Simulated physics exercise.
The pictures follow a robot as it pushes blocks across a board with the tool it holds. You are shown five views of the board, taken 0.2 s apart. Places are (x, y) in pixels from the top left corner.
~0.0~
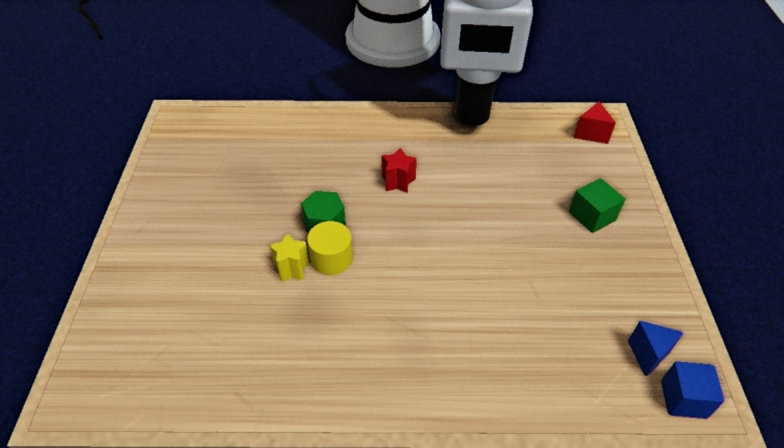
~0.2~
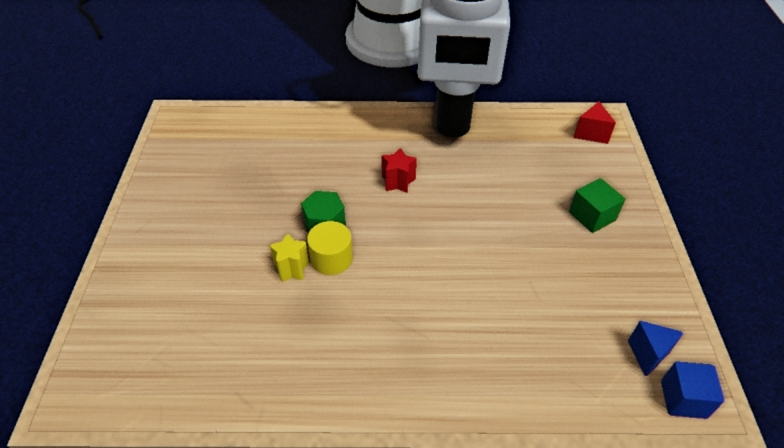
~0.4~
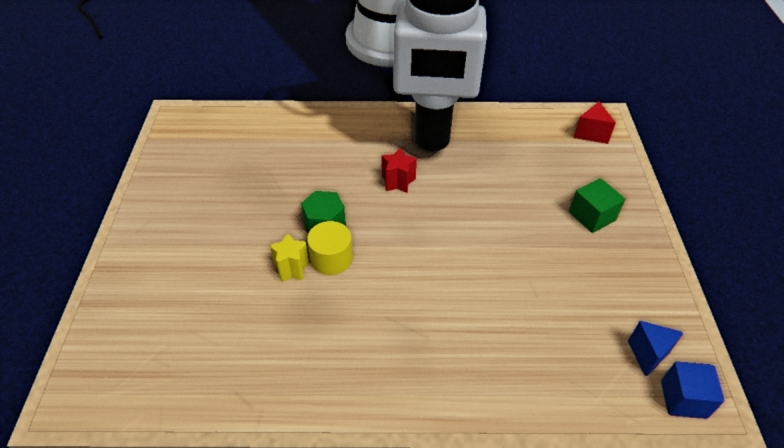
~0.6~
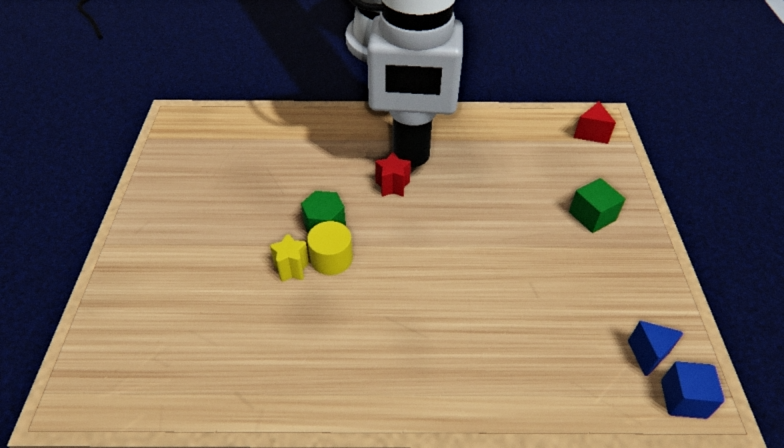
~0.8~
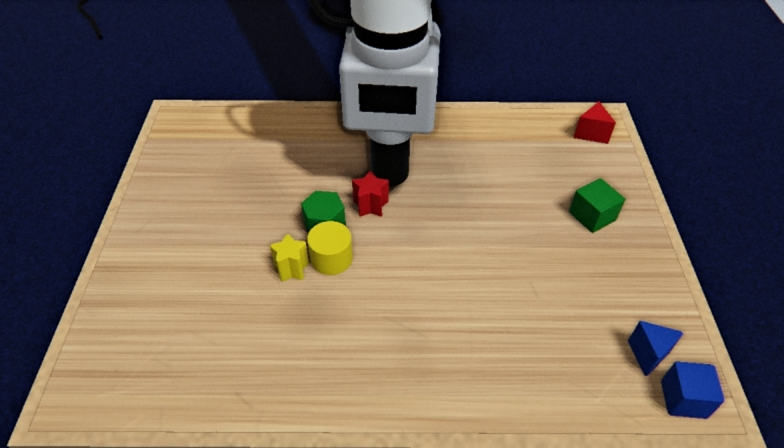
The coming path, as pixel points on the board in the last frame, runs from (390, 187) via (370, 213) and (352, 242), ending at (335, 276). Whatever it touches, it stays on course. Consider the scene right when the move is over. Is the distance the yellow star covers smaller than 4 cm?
Yes, that is how it ends up.
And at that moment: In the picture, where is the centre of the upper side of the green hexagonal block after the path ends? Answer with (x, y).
My prediction: (289, 219).
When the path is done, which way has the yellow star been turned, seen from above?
My prediction: CW.
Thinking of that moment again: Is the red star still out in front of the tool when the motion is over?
Yes, it checks out.
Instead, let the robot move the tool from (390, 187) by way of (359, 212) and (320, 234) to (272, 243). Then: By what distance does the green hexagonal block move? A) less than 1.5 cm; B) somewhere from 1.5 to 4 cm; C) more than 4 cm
The answer is C.
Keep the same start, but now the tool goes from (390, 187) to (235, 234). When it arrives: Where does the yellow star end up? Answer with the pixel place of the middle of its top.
Its top centre is at about (274, 266).
The first path, step by step. One third of the way, tool (369, 200); green hexagonal block (308, 210); red star (342, 210), turned 15° clockwise.
Two thirds of the way, tool (351, 229); yellow star (271, 256), turned 60° clockwise; green hexagonal block (289, 219), turned 40° clockwise; yellow round block (308, 266); red star (321, 238), turned 15° clockwise.
At the end, tool (334, 263); yellow star (269, 257), turned 70° clockwise; green hexagonal block (289, 219), turned 40° clockwise; yellow round block (282, 301); red star (300, 271), turned 20° clockwise.
